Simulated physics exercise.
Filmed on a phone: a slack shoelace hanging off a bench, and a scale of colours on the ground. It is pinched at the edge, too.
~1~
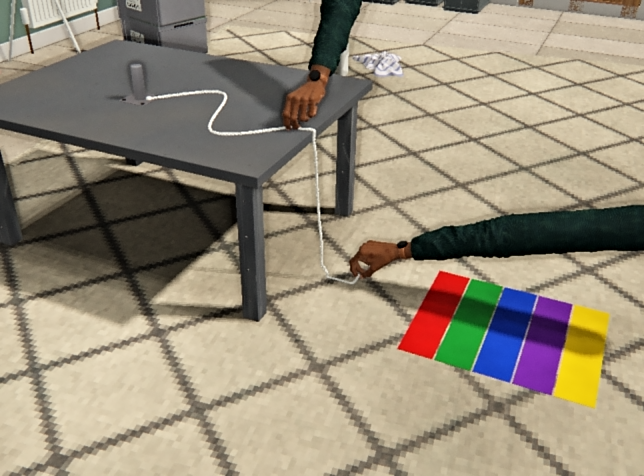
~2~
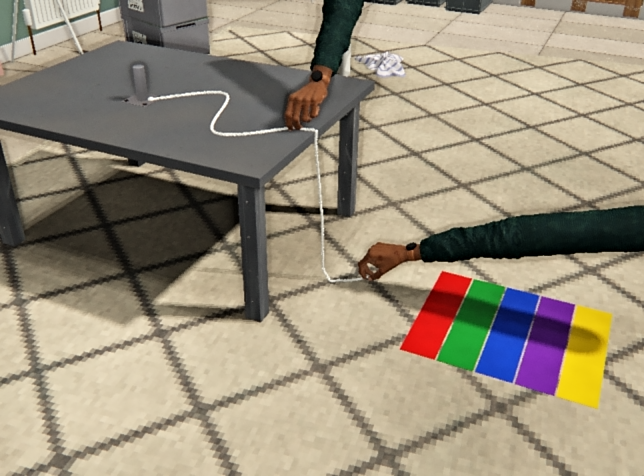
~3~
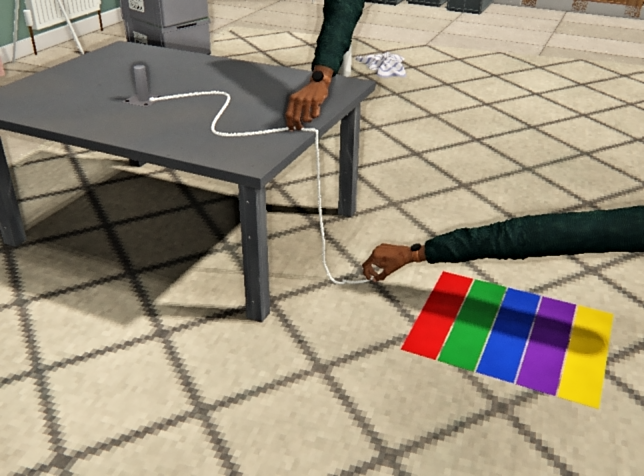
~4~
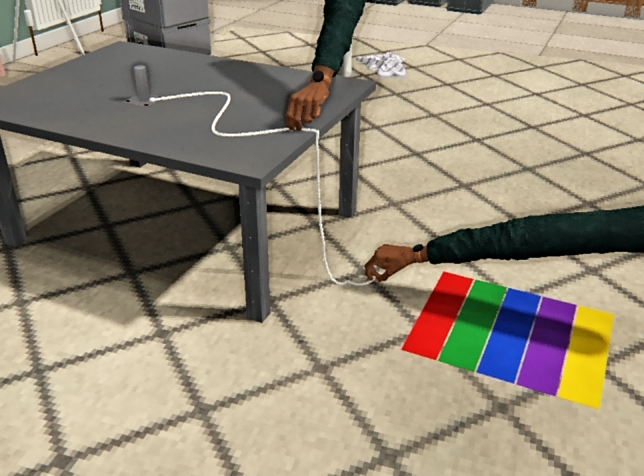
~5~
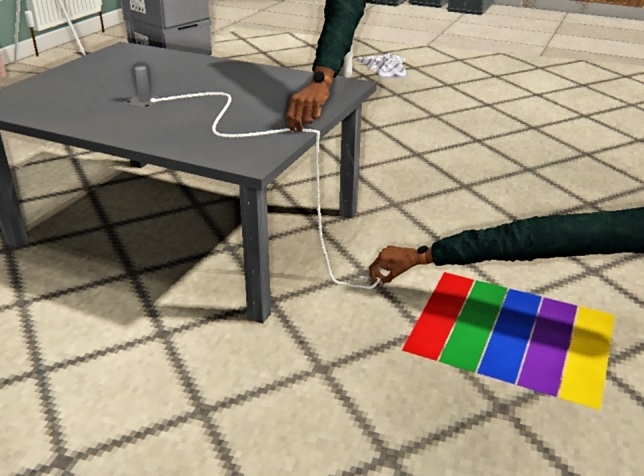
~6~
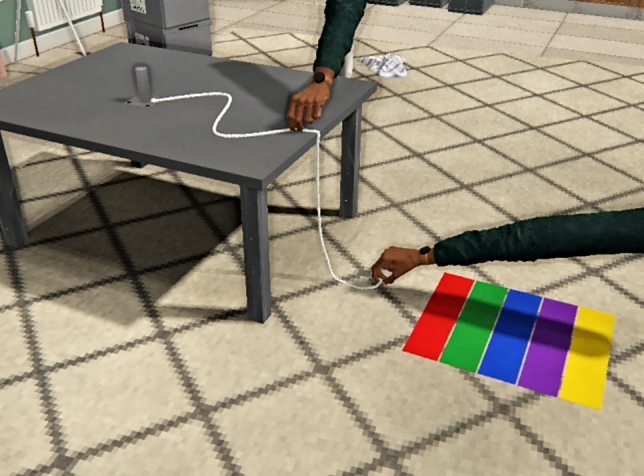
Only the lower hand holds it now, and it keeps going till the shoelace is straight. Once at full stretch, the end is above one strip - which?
The end stops over the yellow strip.
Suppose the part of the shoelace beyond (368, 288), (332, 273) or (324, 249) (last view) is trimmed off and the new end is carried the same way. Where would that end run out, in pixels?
Going through them in turn gives (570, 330), (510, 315) and finally (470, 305).
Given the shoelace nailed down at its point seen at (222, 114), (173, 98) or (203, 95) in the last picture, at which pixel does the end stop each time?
First try near (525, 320), second near (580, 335), third near (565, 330).
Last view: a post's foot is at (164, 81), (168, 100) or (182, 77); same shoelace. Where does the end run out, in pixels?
(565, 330), (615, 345) and (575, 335).
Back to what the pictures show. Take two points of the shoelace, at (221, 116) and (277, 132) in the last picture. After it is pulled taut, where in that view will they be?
First: (272, 124). Second: (365, 173).
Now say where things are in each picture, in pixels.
End (359, 275); red (423, 338); green (459, 349); blue (497, 360); purple (537, 371); yellow (578, 383), in the first frame.
End (368, 277); shoelace through (186, 95) (224, 106) (224, 135) (301, 129) (320, 196) (323, 264), in the second frame.
End (372, 278), in the third frame.
End (374, 279); shoelace through (187, 95) (226, 107) (225, 135) (302, 129) (319, 196) (326, 264), in the fourth frame.
End (379, 280), in the fifth frame.
End (381, 281); shoelace through (189, 96) (227, 108) (226, 136) (304, 130) (318, 197) (329, 264), in the sixth frame.
Soon after, end near (533, 322); over blue.
After that, end near (572, 332); over purple.
At the stop, end near (594, 338); over yellow. It gets as far as the yellow strip.
